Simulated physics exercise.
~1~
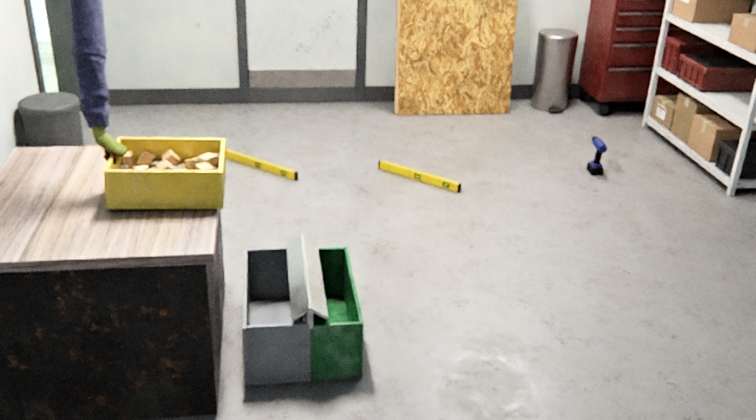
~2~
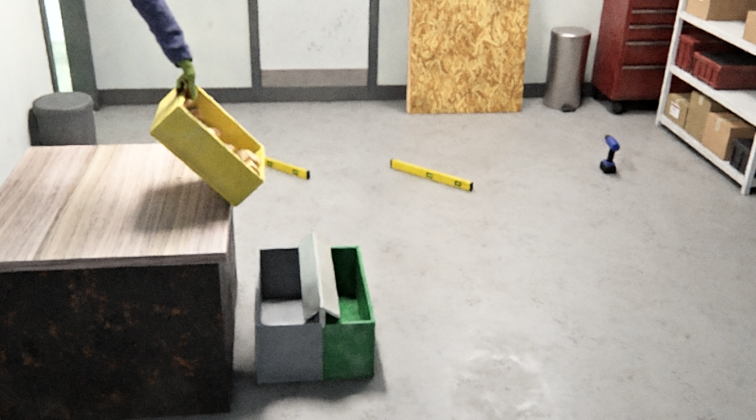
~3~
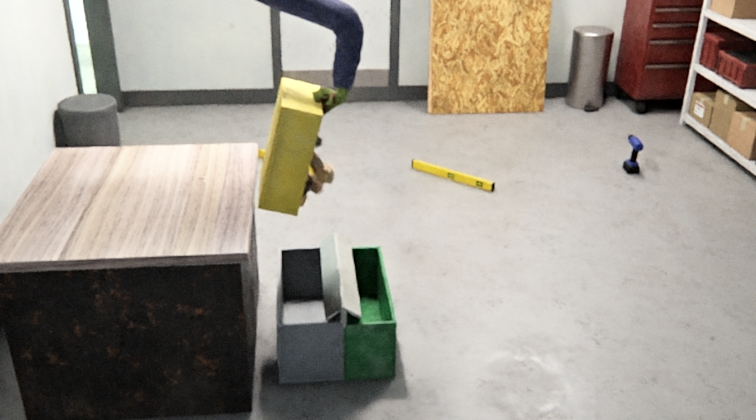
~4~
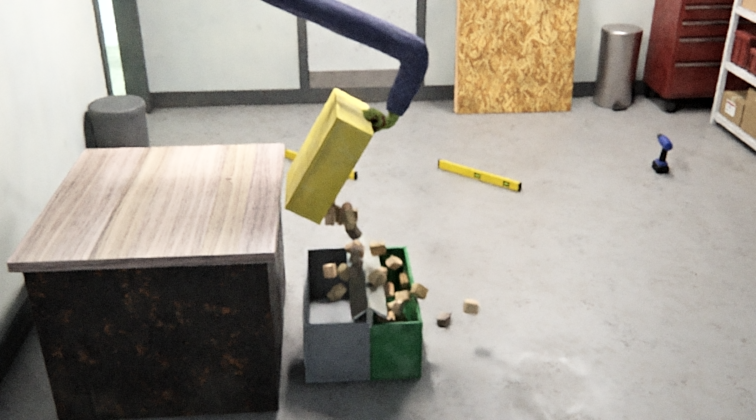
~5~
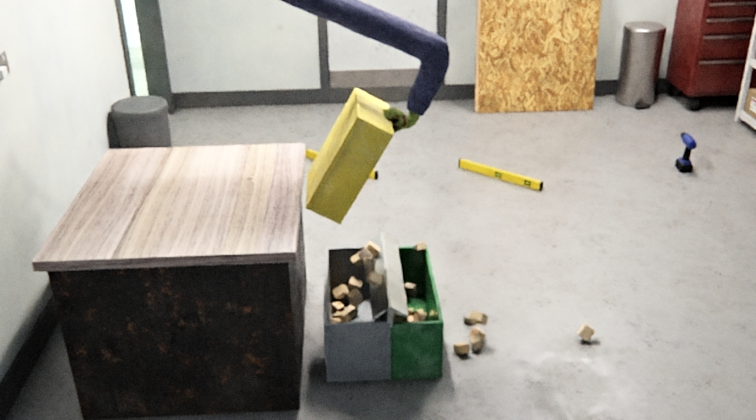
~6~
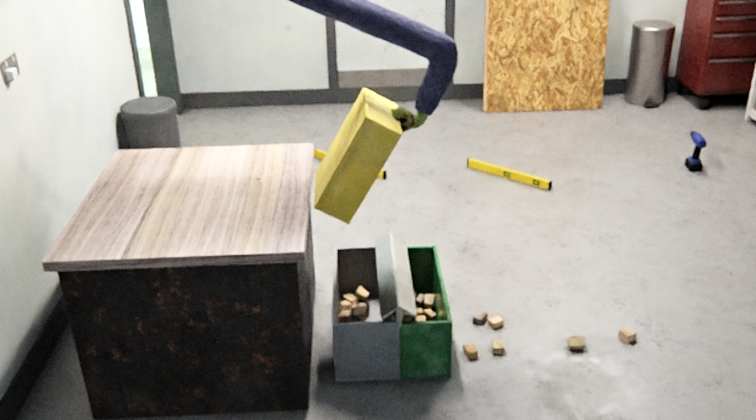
We see a gloved arm lift a yellow crate of wooden offcuts from a bench, carry it right and tip it over a ridge dividing a grey trough and a green tub, the pieces landing in both and several scattering on the floor beyond the green tub.
